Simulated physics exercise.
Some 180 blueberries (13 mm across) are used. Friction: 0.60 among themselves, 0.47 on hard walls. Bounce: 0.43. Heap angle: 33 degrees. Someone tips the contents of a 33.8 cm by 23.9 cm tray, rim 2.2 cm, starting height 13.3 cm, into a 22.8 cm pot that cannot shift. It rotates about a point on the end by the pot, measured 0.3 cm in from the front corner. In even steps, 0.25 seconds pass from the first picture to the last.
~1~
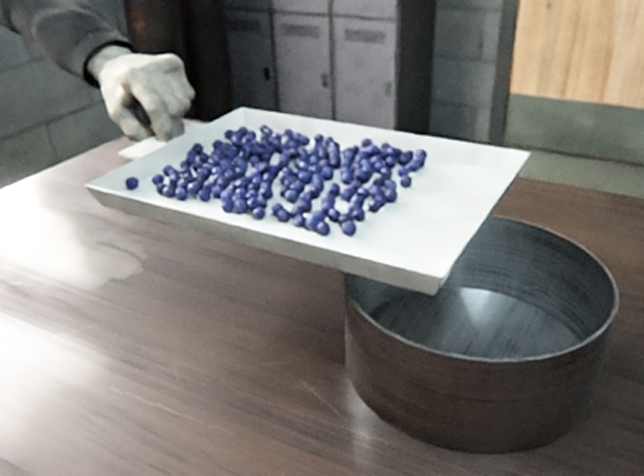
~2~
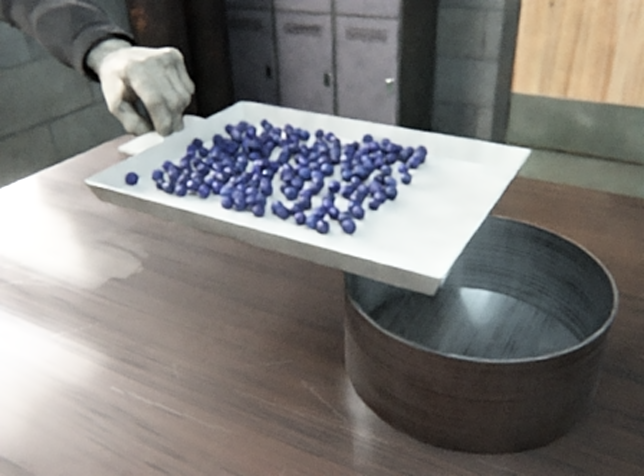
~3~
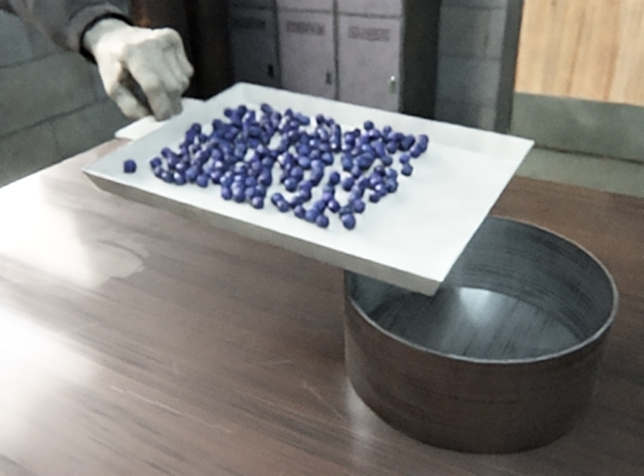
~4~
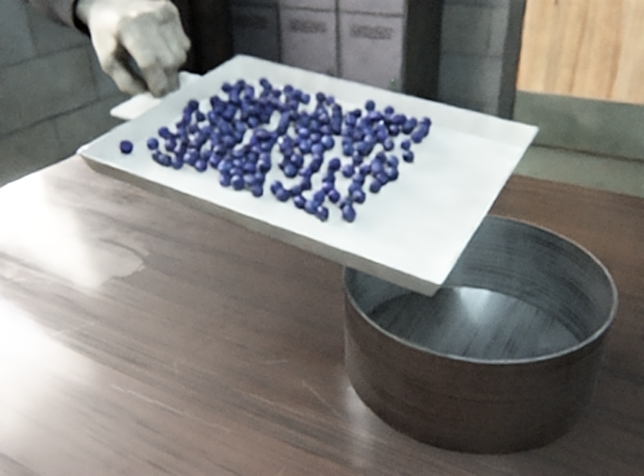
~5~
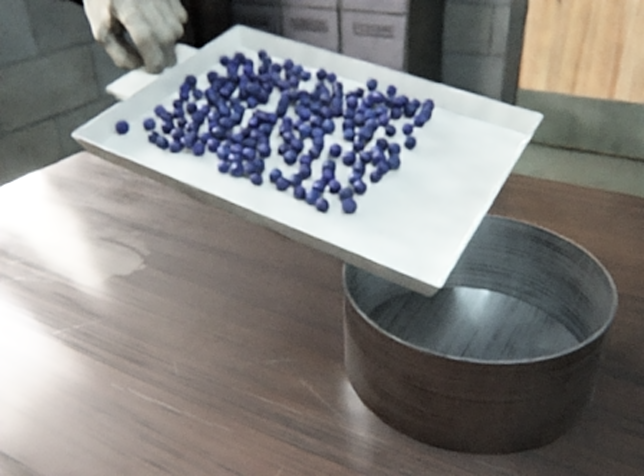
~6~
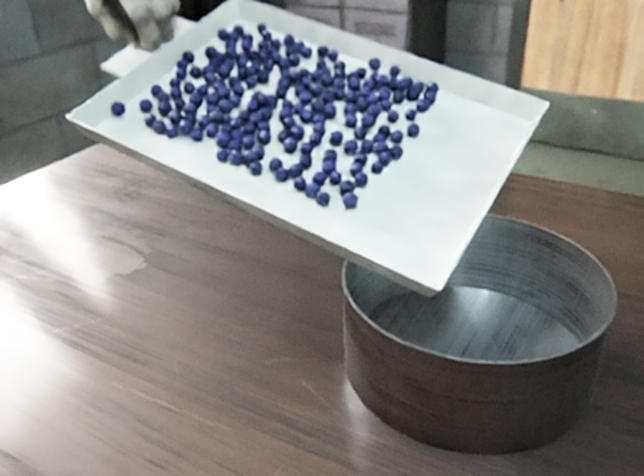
A gloved hand raises the left end of a white tray of blueberries, tilting it steadily.
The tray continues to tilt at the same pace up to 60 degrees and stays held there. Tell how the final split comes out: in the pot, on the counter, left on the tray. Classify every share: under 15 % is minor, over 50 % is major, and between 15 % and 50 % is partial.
Pot: Minor, counter: Major, tray: Partial.
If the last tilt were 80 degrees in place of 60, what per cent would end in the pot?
In that case some 0 per cent.
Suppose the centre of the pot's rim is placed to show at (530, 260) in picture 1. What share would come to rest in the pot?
I'd put it at around 0 per cent.
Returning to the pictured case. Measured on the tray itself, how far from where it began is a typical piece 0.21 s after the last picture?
Displacement on the tray: About 4 cm.
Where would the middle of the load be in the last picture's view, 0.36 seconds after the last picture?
Around (332, 150).
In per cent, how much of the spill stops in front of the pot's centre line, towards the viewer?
Roughly 100 per cent.
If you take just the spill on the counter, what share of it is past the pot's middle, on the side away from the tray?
90 %.
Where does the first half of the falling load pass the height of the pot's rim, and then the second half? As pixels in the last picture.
Around (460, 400), then (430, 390).
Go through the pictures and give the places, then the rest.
The first frame shows tray tilt 0 degrees, front corners at (96, 183) and (435, 269); middle of the pieces at (288, 173); pot at (476, 273).
The second frame shows tray tilt 1 degrees, front corners at (96, 179) and (434, 270); middle of the pieces at (288, 169).
The third frame shows tray tilt 4 degrees, front corners at (94, 168) and (434, 271), lowest corner right front; middle of the pieces at (288, 158).
The fourth frame shows tray tilt 9 degrees, front corners at (89, 150) and (434, 273), lowest corner right front; middle of the pieces at (288, 140).
The fifth frame shows tray tilt 14 degrees, front corners at (84, 132) and (434, 276), lowest corner right front; middle of the pieces at (287, 122).
The sixth frame shows tray tilt 19 degrees, front corners at (79, 115) and (434, 278), lowest corner right front; middle of the pieces at (288, 105); pot at (474, 274).
Then, 0.21 s after the last picture, tilt 40 degrees; the tray holds 100 %, the pot 0 %.
Then, 0.36 s after the last picture, tilt 55 degrees; the tray holds 100 %, the pot 0 %.
Then, 0.63 s after the last picture, tilt 60 degrees; the tray holds 50 %, the pot 0 %.
In the end, pot 0 %, counter 65 %, tray 35 %.
